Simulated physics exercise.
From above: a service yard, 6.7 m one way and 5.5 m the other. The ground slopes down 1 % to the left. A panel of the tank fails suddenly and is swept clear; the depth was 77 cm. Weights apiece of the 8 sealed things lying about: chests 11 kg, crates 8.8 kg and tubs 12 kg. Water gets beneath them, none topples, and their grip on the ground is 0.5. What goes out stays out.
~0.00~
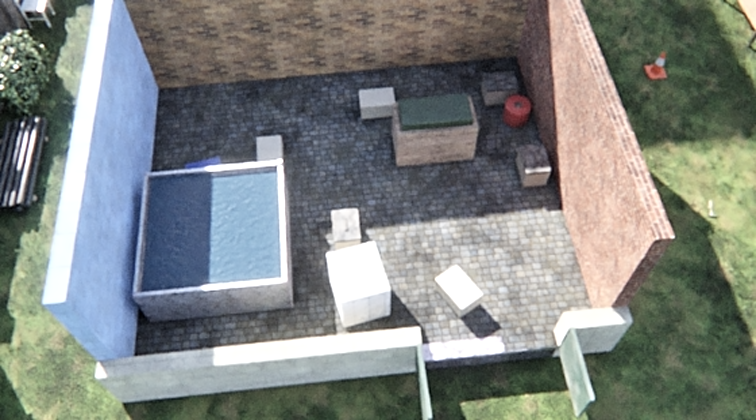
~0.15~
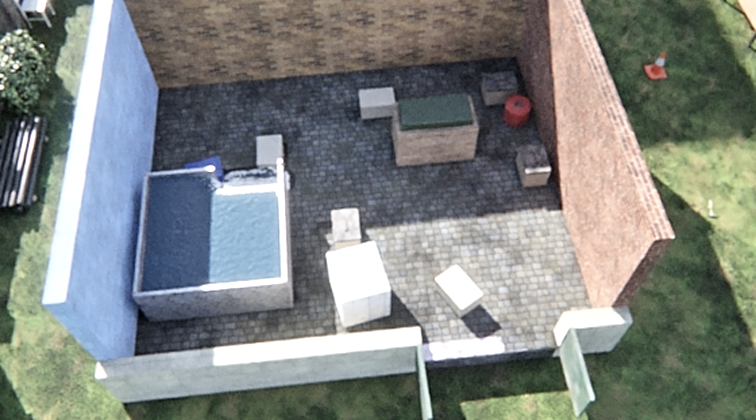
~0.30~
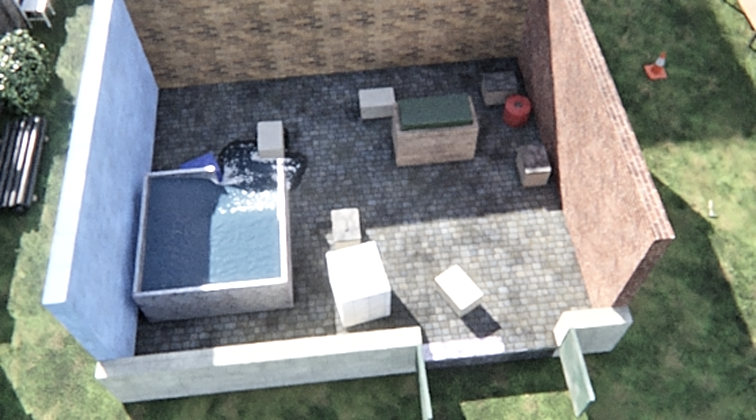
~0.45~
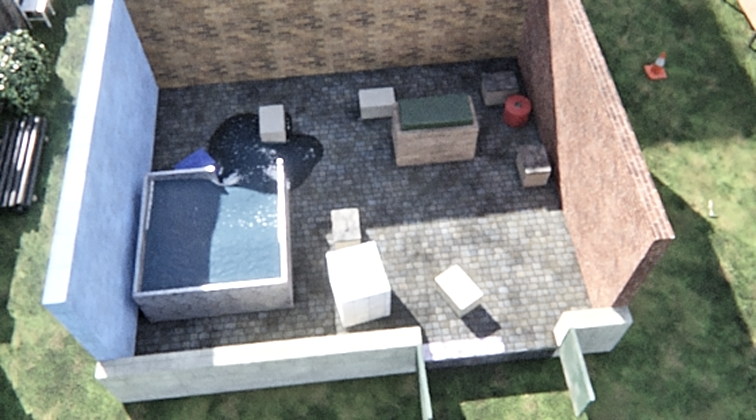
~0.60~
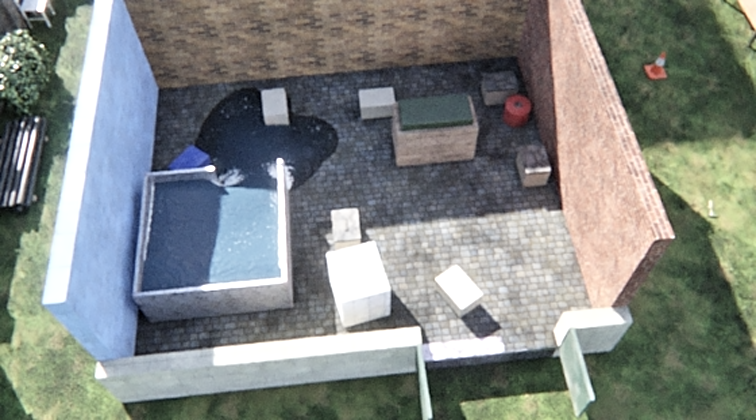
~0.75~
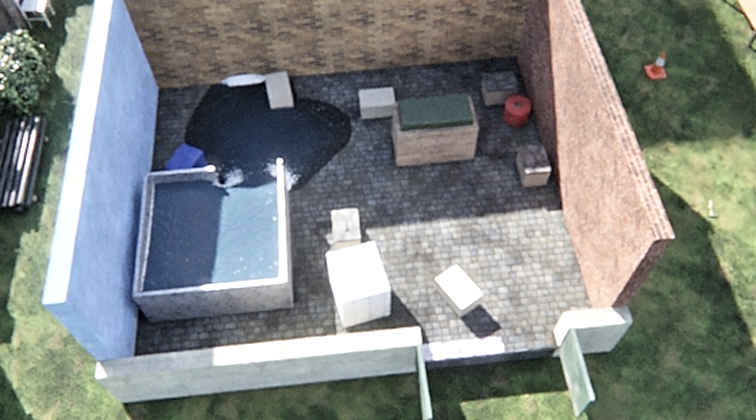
Water poured out of the back of a large tank in a walled, paved yard and spread in a dark pool, pushing a pale crate toward the back wall and shifting a blue chest slightly.
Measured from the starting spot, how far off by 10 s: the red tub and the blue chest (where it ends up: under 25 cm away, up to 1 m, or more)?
Red tub gets carried off, blue chest gets carried off.
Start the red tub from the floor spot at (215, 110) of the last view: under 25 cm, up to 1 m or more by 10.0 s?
It gets carried off.
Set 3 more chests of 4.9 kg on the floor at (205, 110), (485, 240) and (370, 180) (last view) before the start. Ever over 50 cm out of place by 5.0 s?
In turn: More, less, short of it.
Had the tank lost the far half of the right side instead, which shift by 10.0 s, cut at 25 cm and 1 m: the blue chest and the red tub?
Then the blue chest slides a little, the red tub travels far.
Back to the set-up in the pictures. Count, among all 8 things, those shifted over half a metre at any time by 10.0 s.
7 of them.
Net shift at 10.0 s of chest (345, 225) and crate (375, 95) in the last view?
In turn: 20 cm, washed out.
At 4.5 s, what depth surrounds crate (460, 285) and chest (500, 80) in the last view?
Roughly 0 and 9 cm.
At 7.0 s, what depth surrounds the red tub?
Roughly 5 cm.
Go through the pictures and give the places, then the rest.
The red tub at (519, 105) rests on the ground; the blue chest at (204, 170) rests on the ground; water covers 3.9 m2; 0 of 8 have shifted, in the first picture.
The red tub at (519, 105), on the bottom; the blue chest at (204, 170), on the bottom; 4.5 m2 under water; 0 of 8 have shifted, in the second picture.
The red tub at (519, 105) rests on the ground; the blue chest at (200, 168), on the bottom, 9 cm from its start; water covers 5.3 m2; 2 of 8 have shifted, in the third picture.
The red tub at (519, 105), on the bottom; the blue chest at (195, 164), on the bottom, 21 cm from its start; water covers 6.4 m2; 2 of 8 have shifted, in the fourth picture.
The red tub at (519, 105), on the bottom; the blue chest at (189, 161) rests on the ground, 33 cm from its start; 7.9 m2 under water; 2 of 8 have shifted, in the fifth picture.
The red tub at (519, 105) rests on the ground; the blue chest at (184, 159), on the bottom, 43 cm from its start; water covers 9.4 m2; 2 of 8 have shifted, in the sixth picture.
After 2.0 s the red tub is near (519, 105), 0.0 m from its start, aground; the blue chest is near (181, 158), 0.5 m from its start, aground; 0 of 8 are out; 1 afloat.
After 4.5 s the red tub is near (522, 195), 1.9 m from its start, aground; the blue chest is near (208, 109), 1.2 m from its start, afloat; 0 of 8 are out; 4 afloat.
After 7.0 s the red tub is near (484, 268), 3.3 m from its start, aground; the blue chest is near (198, 148), 0.4 m from its start, afloat; 0 of 8 are out; 3 afloat.
After 10.0 s the red tub is near (447, 307), 4.1 m from its start, afloat; the blue chest is near (274, 90), 2.0 m from its start, afloat; 2 of 8 are out; 5 afloat.
